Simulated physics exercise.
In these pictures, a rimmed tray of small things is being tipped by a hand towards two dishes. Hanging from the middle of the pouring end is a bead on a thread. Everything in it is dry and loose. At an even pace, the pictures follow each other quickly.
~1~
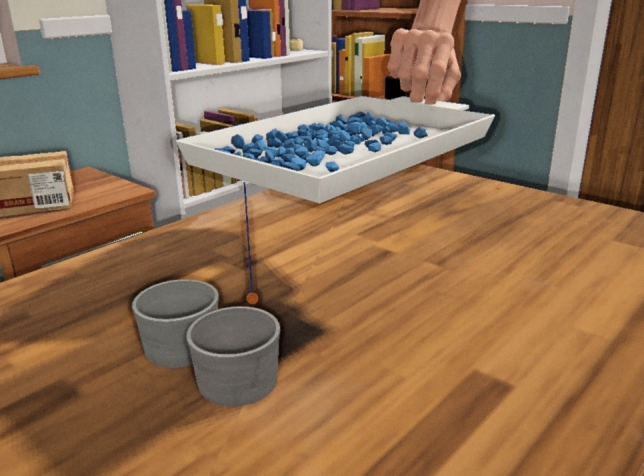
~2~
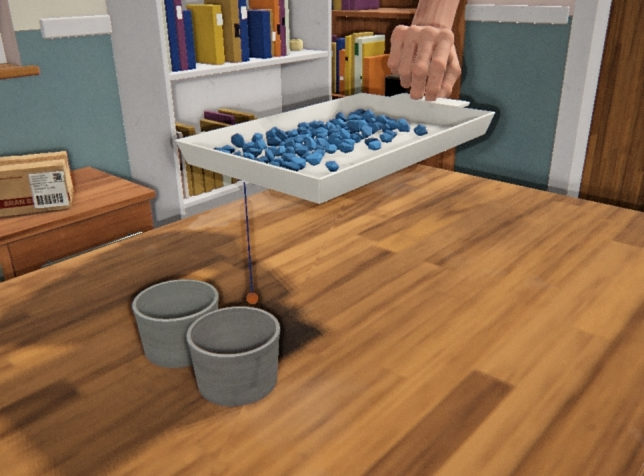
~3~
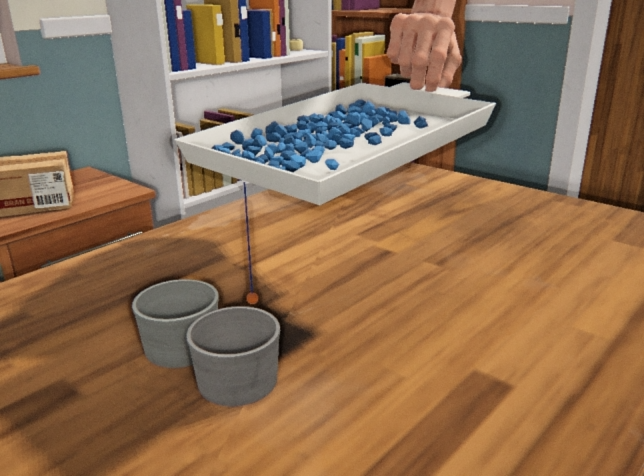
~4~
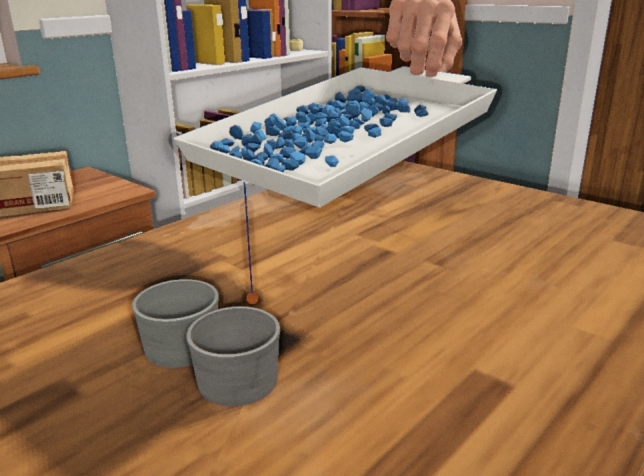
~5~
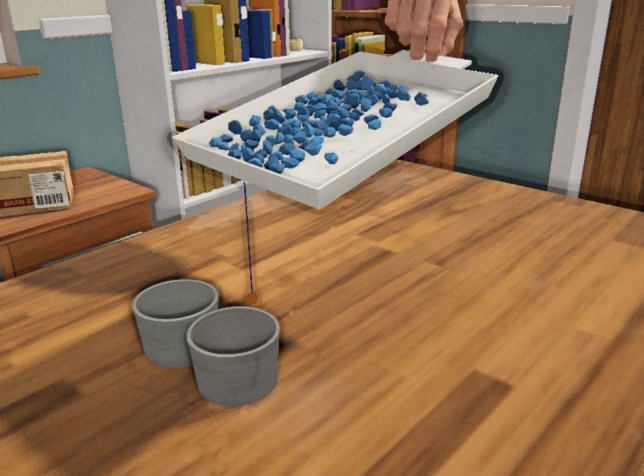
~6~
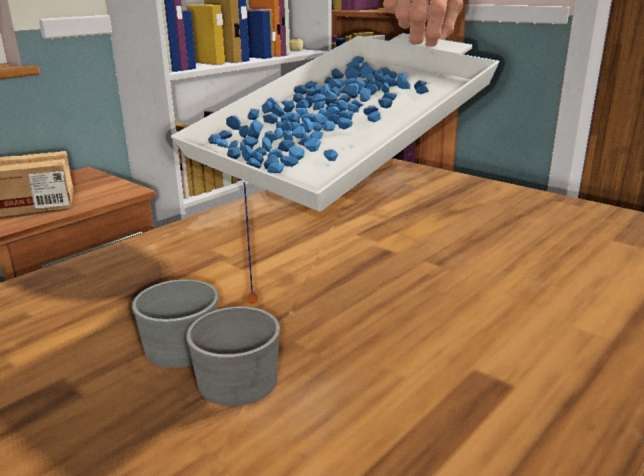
The footage shows a hand gripping the far end of a white rimmed tray of blue stones above two grey dishes on a wooden table, raising that end gradually so the tray slants more steeply, lowest at its right front corner.
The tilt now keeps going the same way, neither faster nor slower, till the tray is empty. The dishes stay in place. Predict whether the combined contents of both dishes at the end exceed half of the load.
Most of the load is lost.
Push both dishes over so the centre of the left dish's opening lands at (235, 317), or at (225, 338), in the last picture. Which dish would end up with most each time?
One: The right-hand dish. Two: The dish on the right.
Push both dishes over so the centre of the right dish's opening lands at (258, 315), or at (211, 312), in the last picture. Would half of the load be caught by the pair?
The dishes end up with the lesser share in the first try and the lesser share in the second.
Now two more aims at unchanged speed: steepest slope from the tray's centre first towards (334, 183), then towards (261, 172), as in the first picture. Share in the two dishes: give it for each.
The first try gives close to 0 percent; the next gives 50 percent.
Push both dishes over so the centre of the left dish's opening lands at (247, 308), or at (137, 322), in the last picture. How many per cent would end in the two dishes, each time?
You'd get 30 in a hundred the first time and 20 in a hundred the second.
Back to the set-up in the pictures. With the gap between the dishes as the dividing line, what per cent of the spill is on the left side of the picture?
I'd say some 20 in a hundred.
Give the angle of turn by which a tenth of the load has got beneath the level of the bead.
Roughly 75 degrees of turn.
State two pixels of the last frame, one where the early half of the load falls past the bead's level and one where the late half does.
Close to (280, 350), then close to (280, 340).
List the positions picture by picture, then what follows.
In the first frame, corners of the pouring end at (186, 140) and (319, 174), level; middle of the load at (324, 142), aquarium stones; left dish at (144, 335); right dish at (201, 371); bead on its thread at (252, 298).
In the second frame, corners of the pouring end at (186, 140) and (319, 175), level; middle of the load at (324, 141).
In the third frame, corners of the pouring end at (185, 139) and (319, 177), tipped barely, lowest at the right corner; middle of the load at (324, 136).
In the fourth frame, corners of the pouring end at (184, 137) and (318, 180), tipped a little, lowest at the right corner; middle of the load at (323, 128).
In the fifth frame, corners of the pouring end at (183, 136) and (317, 183), tipped a little, lowest at the right corner; middle of the load at (322, 120).
In the sixth frame, corners of the pouring end at (181, 135) and (317, 187), tipped clearly, lowest at the right corner; middle of the load at (321, 113); left dish at (144, 335); right dish at (201, 371).
Soon, tray tipped steeply; nearly all on the tray; a stray few in the air.
A while on, tray tipped right over; about a quarter on the tray; a small part in the right dish; about half outside both; about a quarter in the air.
Towards the end, tray tipped past a quarter turn; about a quarter in the right dish; most outside both.
Finally, tray tipped past a quarter turn; about a quarter in the right dish; none in the left dish; most outside both.
